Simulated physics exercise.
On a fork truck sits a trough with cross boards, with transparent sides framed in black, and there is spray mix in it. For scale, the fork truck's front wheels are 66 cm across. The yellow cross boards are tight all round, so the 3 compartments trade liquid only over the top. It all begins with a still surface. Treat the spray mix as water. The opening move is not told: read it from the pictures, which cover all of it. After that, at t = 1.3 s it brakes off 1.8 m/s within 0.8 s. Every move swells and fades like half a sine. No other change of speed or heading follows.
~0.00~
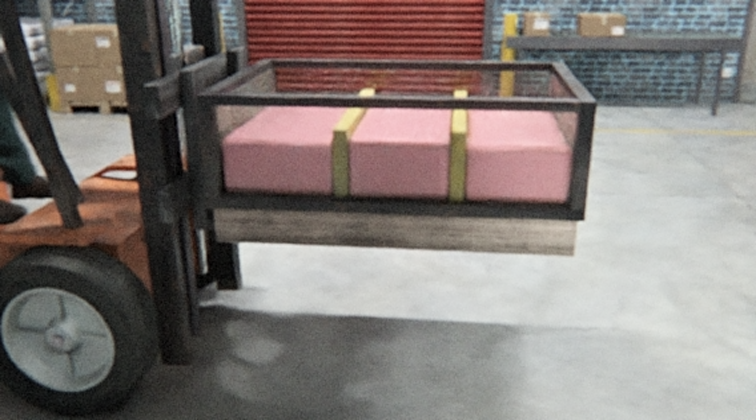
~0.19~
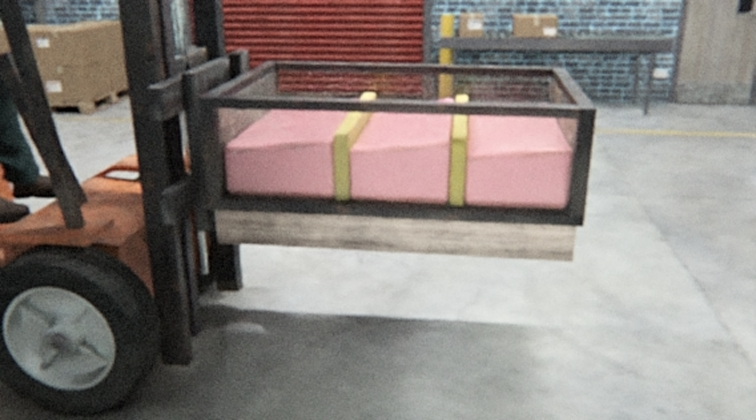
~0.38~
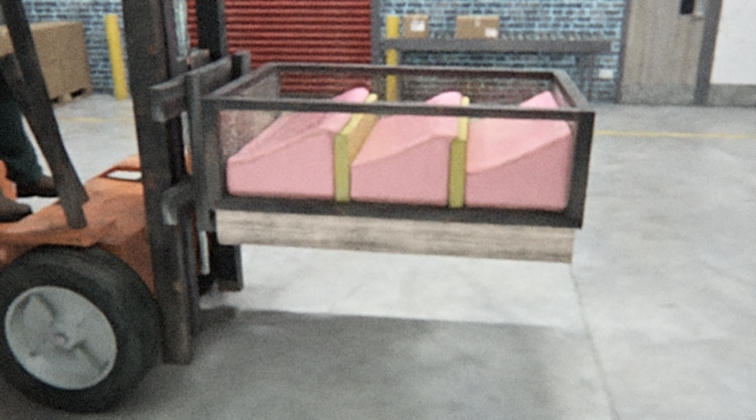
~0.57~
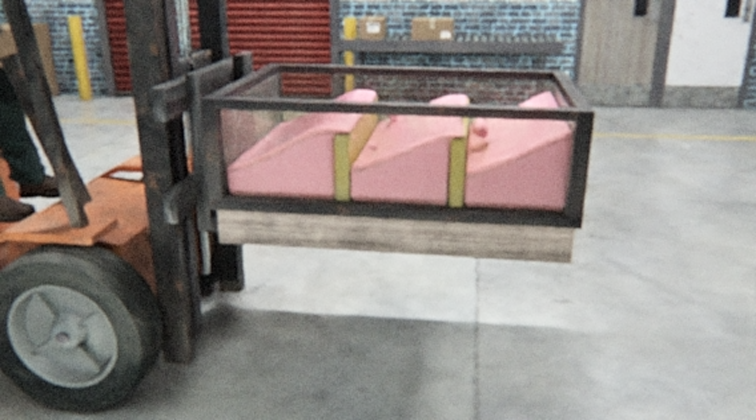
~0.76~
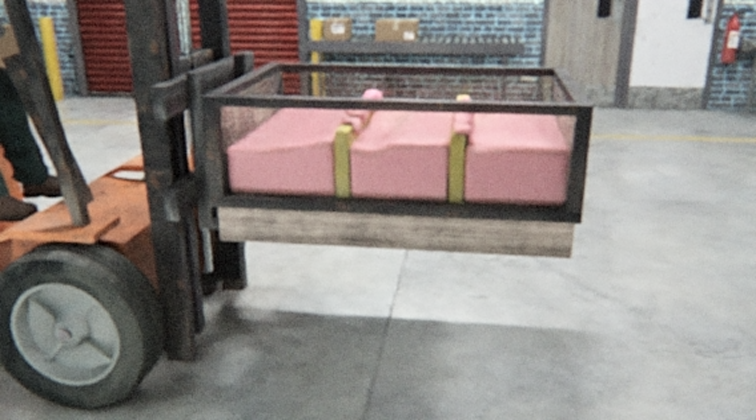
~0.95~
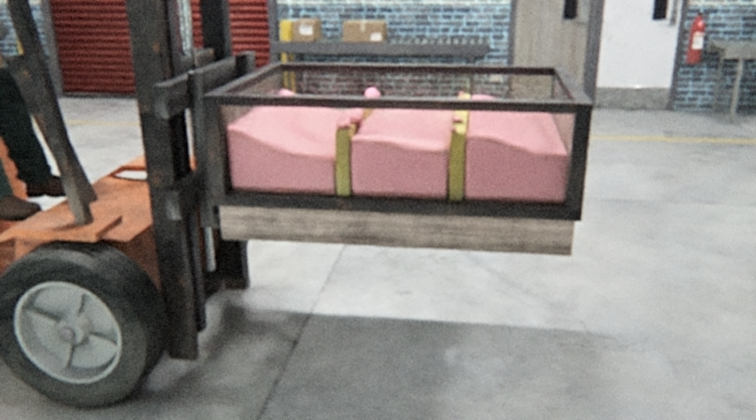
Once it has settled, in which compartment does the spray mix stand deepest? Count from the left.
It is deepest in the third one.
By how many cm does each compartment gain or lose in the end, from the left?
In cm: 2 down, 0, 2 up.
After 1.45 s left to right it is 19, 21, 22 cm deep.
After 1.95 s left to right it is 18, 20, 23 cm deep.
After 2.65 s left to right it is 18, 20, 23 cm deep.
After 5.09 s left to right it is 18, 20, 23 cm deep.
